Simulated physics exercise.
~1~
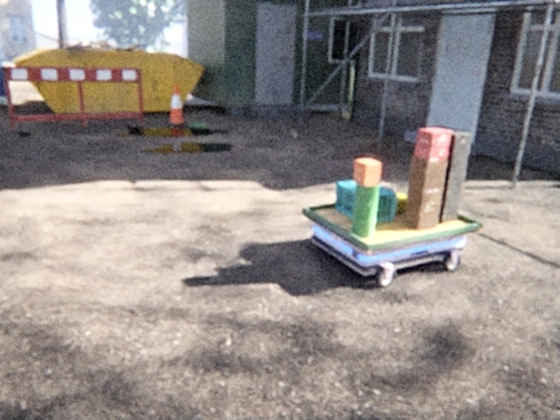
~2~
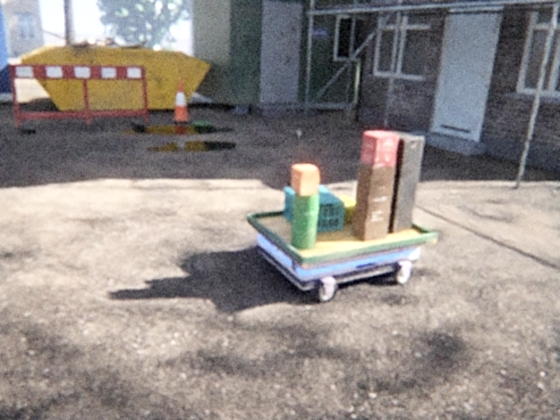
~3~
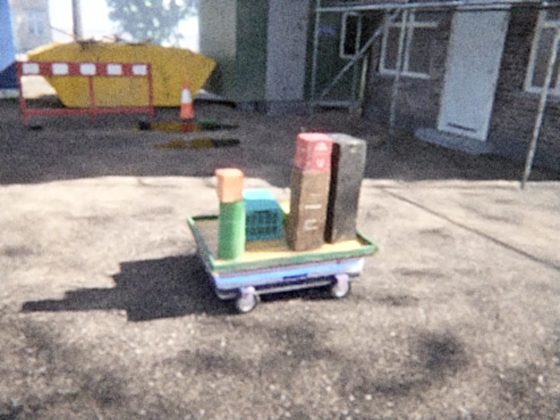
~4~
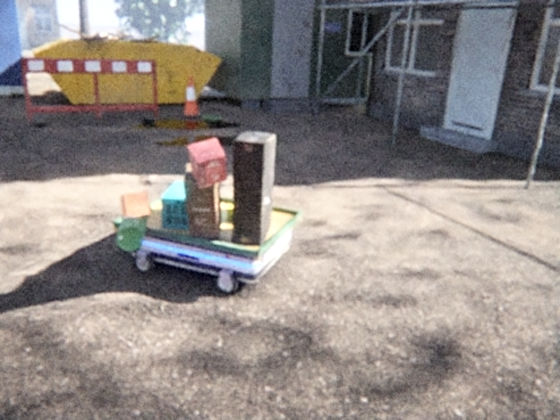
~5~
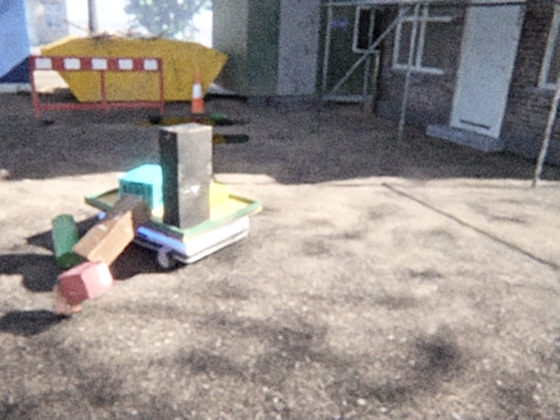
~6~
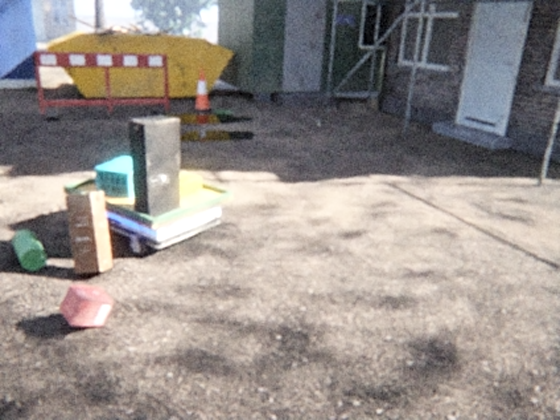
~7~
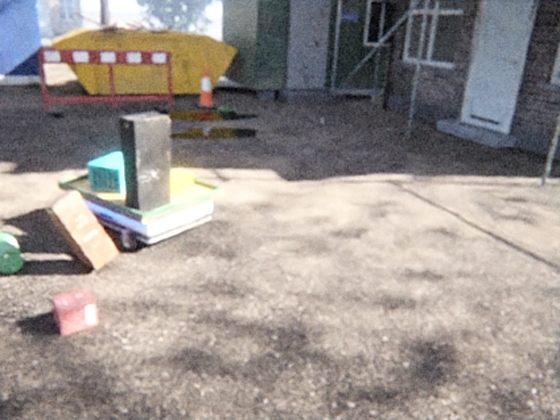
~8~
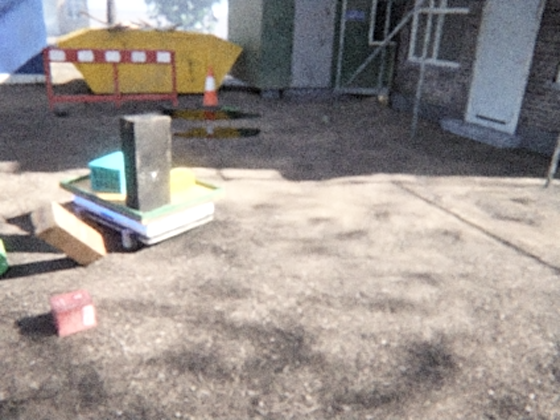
A low wheeled cart loaded with upright boxes rolls leftward across a sunlit gravelly yard, seen from slightly above, with a yellow skip, striped barrier and traffic cone behind and a brick building at right. It carries an orange box above a green canister, a turquoise crate, a red box atop a brown one, and a tall black box. As the cart turns, the orange, green, red and brown pieces tip and spill off its left side. The cart stops at left, the black box still upright beside the crate, while the brown box settles against its edge and the red one lies in front.
